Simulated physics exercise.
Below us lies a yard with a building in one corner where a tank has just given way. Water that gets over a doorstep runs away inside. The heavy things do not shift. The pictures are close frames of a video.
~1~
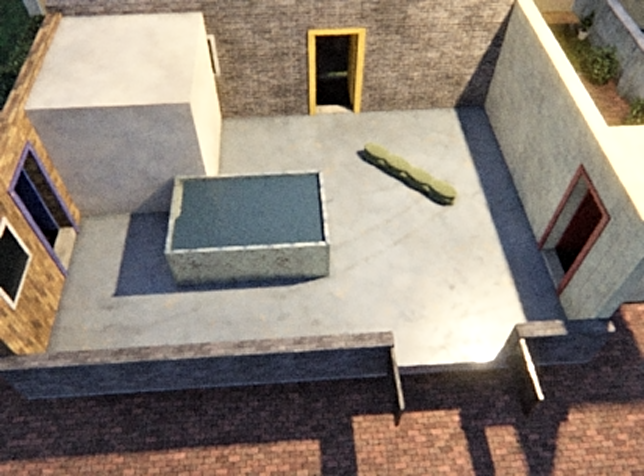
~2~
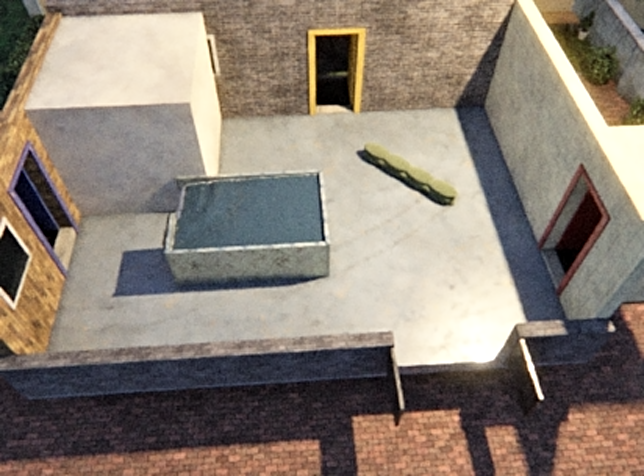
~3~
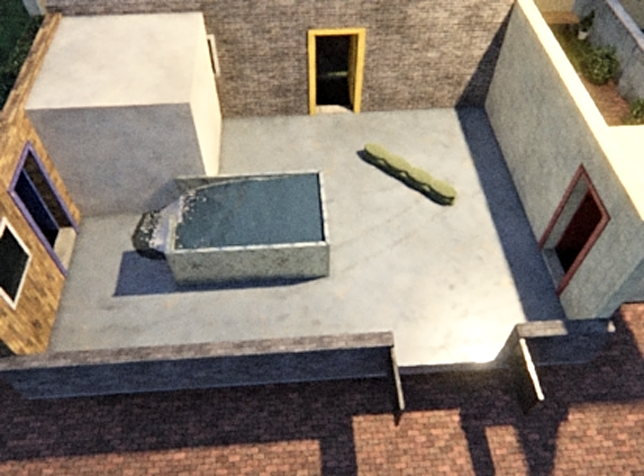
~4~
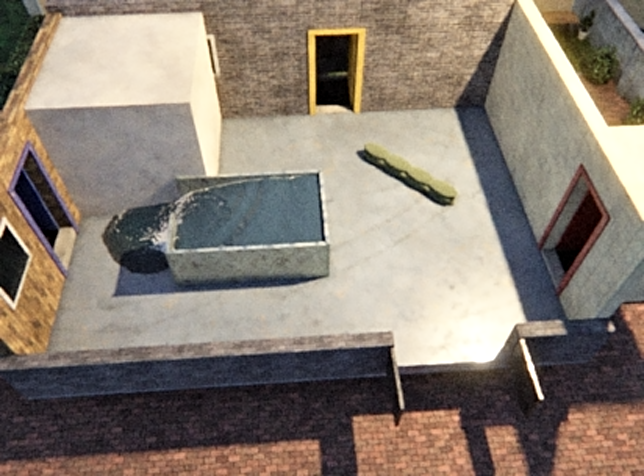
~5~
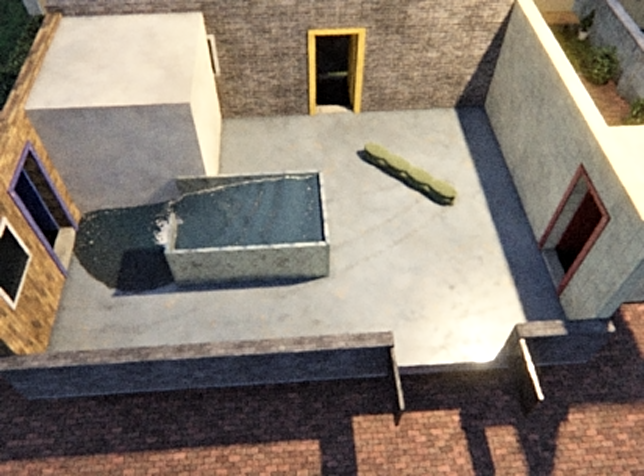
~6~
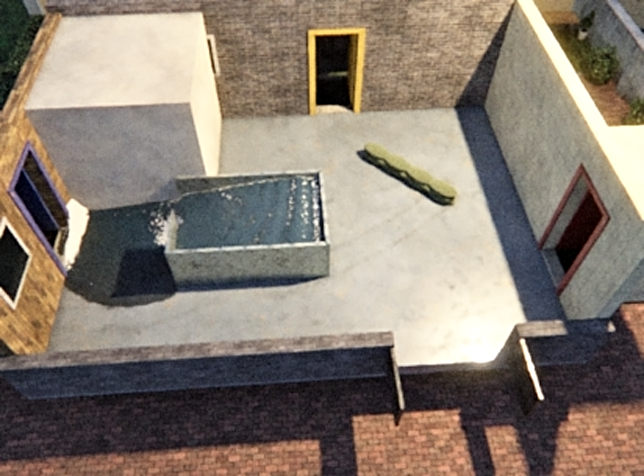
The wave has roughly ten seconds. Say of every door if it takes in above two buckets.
One by one: The yellow door admits no more than that; the blue door lets in a lot; the red door lets in a lot.
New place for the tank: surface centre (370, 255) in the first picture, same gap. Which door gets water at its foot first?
The blue one.
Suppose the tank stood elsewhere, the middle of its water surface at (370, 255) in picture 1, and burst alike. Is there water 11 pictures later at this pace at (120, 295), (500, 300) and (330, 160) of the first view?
In that order: Covered, not flooded, not flooded.
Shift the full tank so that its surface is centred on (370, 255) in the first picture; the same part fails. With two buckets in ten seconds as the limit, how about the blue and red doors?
My reading: Blue goes over; red holds.
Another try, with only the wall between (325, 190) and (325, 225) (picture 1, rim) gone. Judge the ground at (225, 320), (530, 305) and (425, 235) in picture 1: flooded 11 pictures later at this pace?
As listed: Dry, flooded, under water.
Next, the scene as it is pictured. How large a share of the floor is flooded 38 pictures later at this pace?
Some 55 per cent.
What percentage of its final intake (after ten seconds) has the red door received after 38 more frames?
About 15 per cent.
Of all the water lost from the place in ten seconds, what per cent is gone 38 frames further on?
Roughly 70 per cent.
A moment on, water covers 10 % of the floor; the yellow door not reached, the blue door over two buckets in, the red door not reached.
Next, water covers 15 % of the floor; the yellow door not reached, the blue door far over two buckets in, the red door not reached.
Then, water covers 30 % of the floor; the yellow door not reached, the blue door far over two buckets in, the red door not reached.
Later, water covers 55 % of the floor; the yellow door not reached, the blue door far over two buckets in, the red door under two buckets in.
In the end, water covers 70 % of the floor; the yellow door not reached, the blue door far over two buckets in, the red door far over two buckets in.
